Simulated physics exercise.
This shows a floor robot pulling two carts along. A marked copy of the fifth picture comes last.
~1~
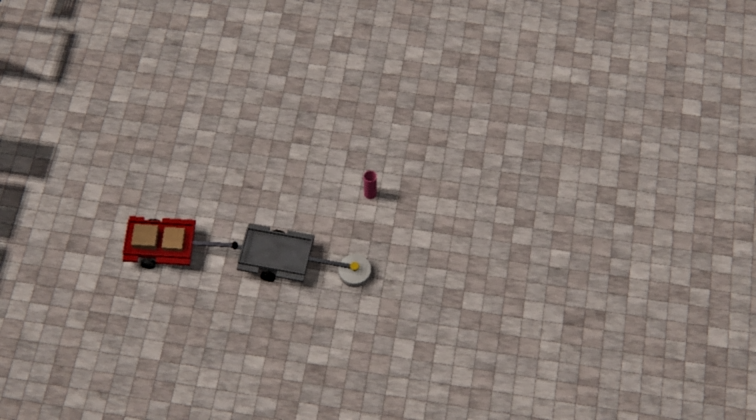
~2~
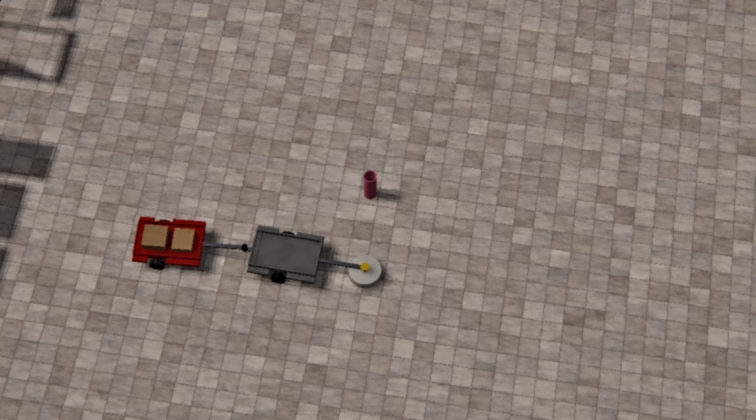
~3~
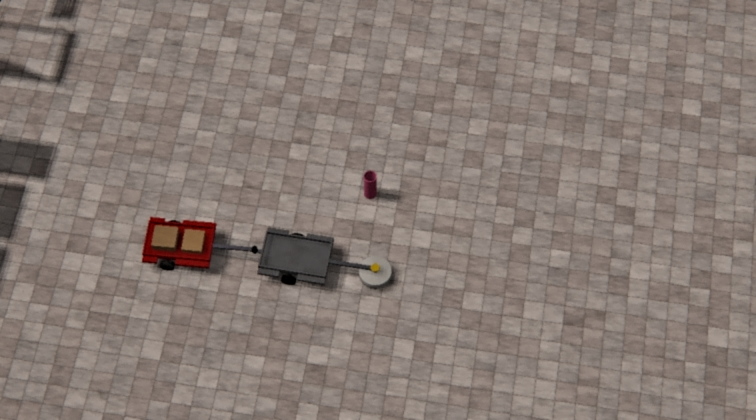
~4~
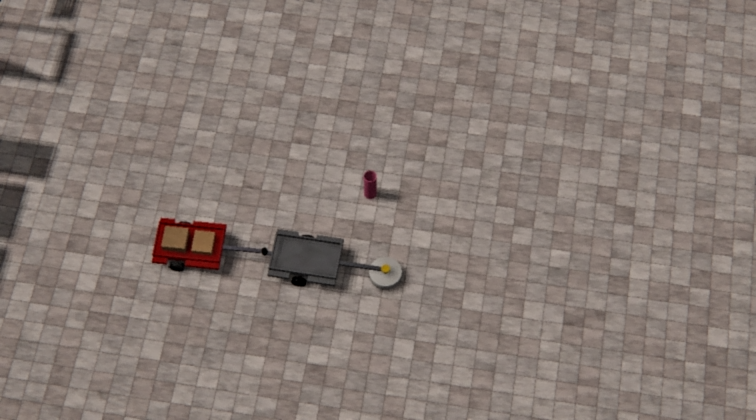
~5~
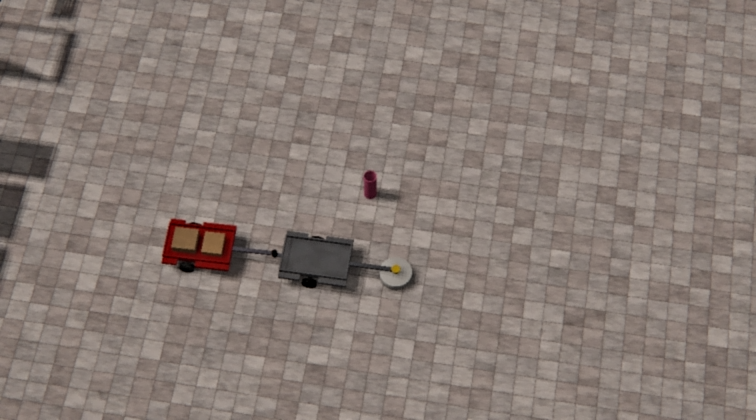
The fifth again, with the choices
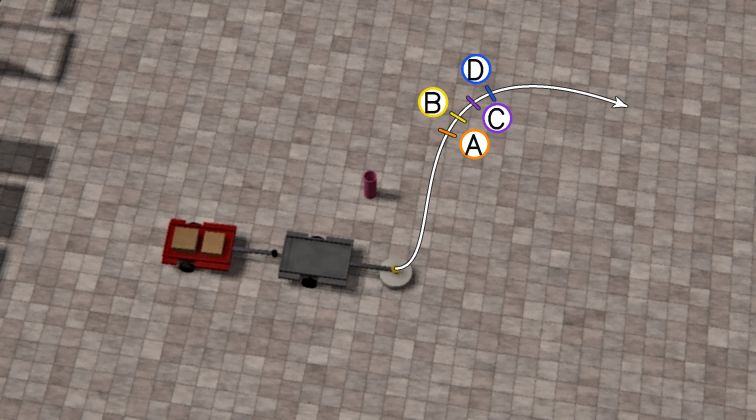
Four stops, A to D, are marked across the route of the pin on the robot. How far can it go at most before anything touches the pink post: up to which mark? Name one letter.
C.
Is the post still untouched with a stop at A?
Yes.
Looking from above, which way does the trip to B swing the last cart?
Anticlockwise.
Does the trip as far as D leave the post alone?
No.
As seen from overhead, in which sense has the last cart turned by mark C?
Anticlockwise.
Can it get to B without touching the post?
For that mark, yes.
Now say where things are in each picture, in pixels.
The first picture shows pink post (370, 194); robot (355, 270); grey cart (276, 252).
The second picture shows robot (365, 270); grey cart (286, 253); red cart (169, 241); pink post (370, 194).
The third picture shows robot (375, 271); grey cart (296, 255); red cart (179, 242); pink post (370, 194).
The fourth picture shows robot (386, 272); grey cart (306, 257); red cart (189, 243); pink post (370, 194).
The fifth picture shows robot (396, 272); grey cart (316, 258); red cart (199, 244); pink post (370, 194).
On the marked copy, A at (448, 133); B at (458, 117); C at (473, 103); D at (491, 93); the route from (396, 269) via (458, 117) to (627, 106).
Following C. Soon after the start, robot (426, 215), last cart (249, 254).
Later, robot (441, 151), last cart (305, 252).
In the end, robot (473, 107), last cart (350, 228); nothing has been touched.
As for the rest, A is safe but short; B is safe but short; D is too far, the post has been hit.
